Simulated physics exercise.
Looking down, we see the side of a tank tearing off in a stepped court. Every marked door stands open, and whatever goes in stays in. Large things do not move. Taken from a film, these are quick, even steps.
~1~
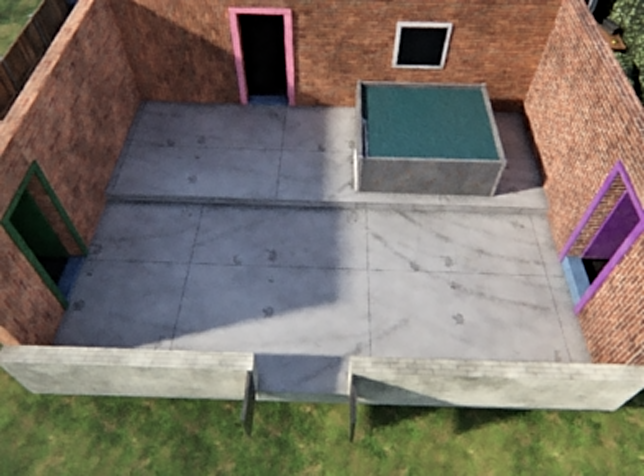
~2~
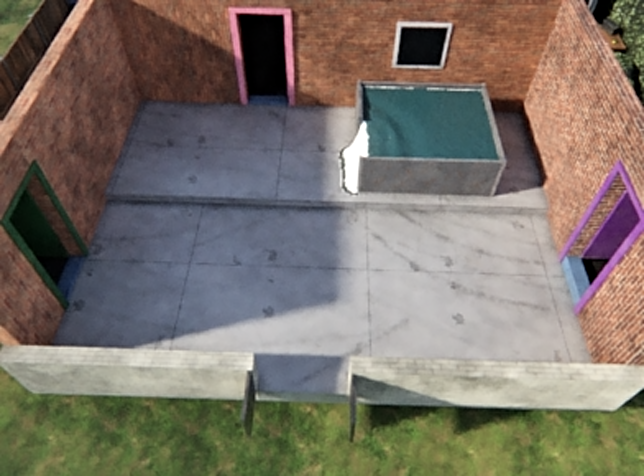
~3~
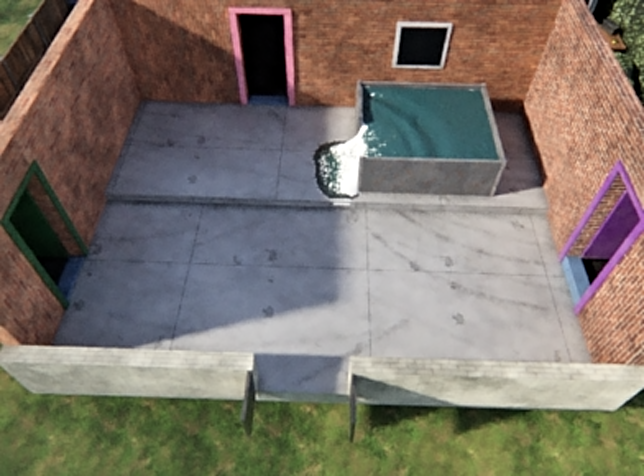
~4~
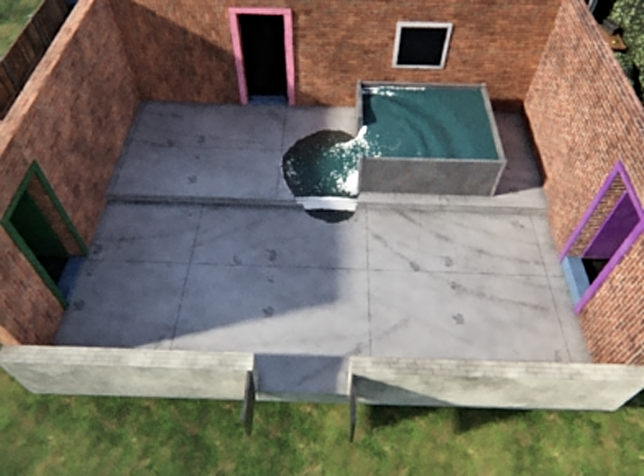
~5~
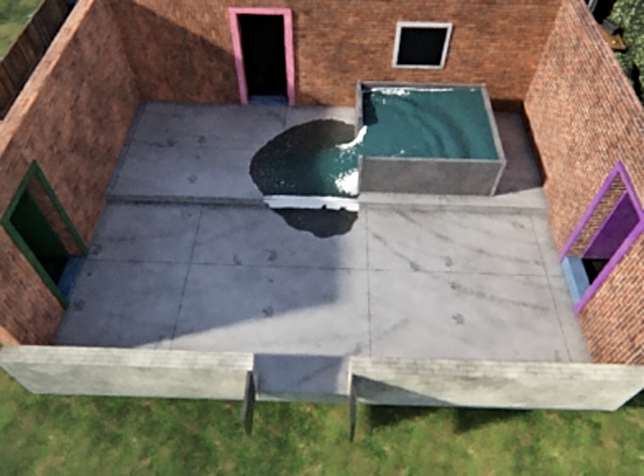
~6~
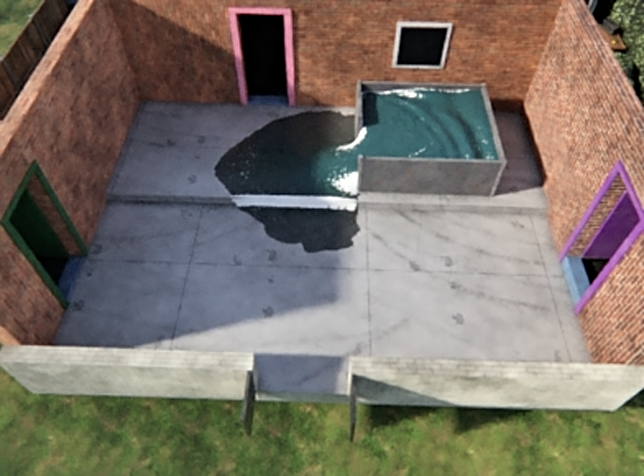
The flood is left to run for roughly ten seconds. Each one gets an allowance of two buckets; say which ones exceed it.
As I see it, the purple door never exceeds two buckets. The green door exceeds two buckets. The pink door exceeds two buckets.
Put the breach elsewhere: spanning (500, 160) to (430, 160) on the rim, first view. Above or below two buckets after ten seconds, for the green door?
Well, it turns out the green door crosses the threshold.
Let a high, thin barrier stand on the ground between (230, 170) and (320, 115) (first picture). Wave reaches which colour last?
Answer - the door marked purple.
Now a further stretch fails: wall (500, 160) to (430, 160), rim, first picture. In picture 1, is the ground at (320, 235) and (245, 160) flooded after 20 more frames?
As listed: Unflooded, unflooded.
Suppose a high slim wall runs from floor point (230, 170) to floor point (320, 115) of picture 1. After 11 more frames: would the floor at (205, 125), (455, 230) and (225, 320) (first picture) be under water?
Lab note - spot 1 parched, spot 2 parched, spot 3 inundated.
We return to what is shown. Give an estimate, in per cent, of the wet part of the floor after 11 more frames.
Close to 55 %.
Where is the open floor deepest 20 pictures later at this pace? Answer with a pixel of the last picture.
Close to (44, 367).
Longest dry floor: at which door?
I'd say the purple-painted one.
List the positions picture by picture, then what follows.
The first picture shows the tank at (426, 122) is whole and still.
In the second picture, water pours out at (360, 161) and has run to (349, 149).
In the third picture, the front is at (321, 150), out from the gap at (360, 161).
In the fourth picture, water pours out at (360, 162) and has run to (287, 157).
In the fifth picture, the front is at (256, 158), out from the gap at (360, 162).
In the sixth picture, the front is at (219, 170), out from the gap at (360, 162).
A moment on, water covers 35 % of the floor; the purple door not reached, the green door not reached, the pink door wet at the sill, nothing in.
Next, water covers 55 % of the floor; the purple door not reached, the green door under two buckets in, the pink door under two buckets in.
Then, water covers 55 % of the floor; the purple door not reached, the green door over two buckets in, the pink door under two buckets in.
Later, water covers 65 % of the floor; the purple door not reached, the green door far over two buckets in, the pink door over two buckets in.
In the end, water covers 95 % of the floor; the purple door wet at the sill, nothing in, the green door far over two buckets in, the pink door far over two buckets in.
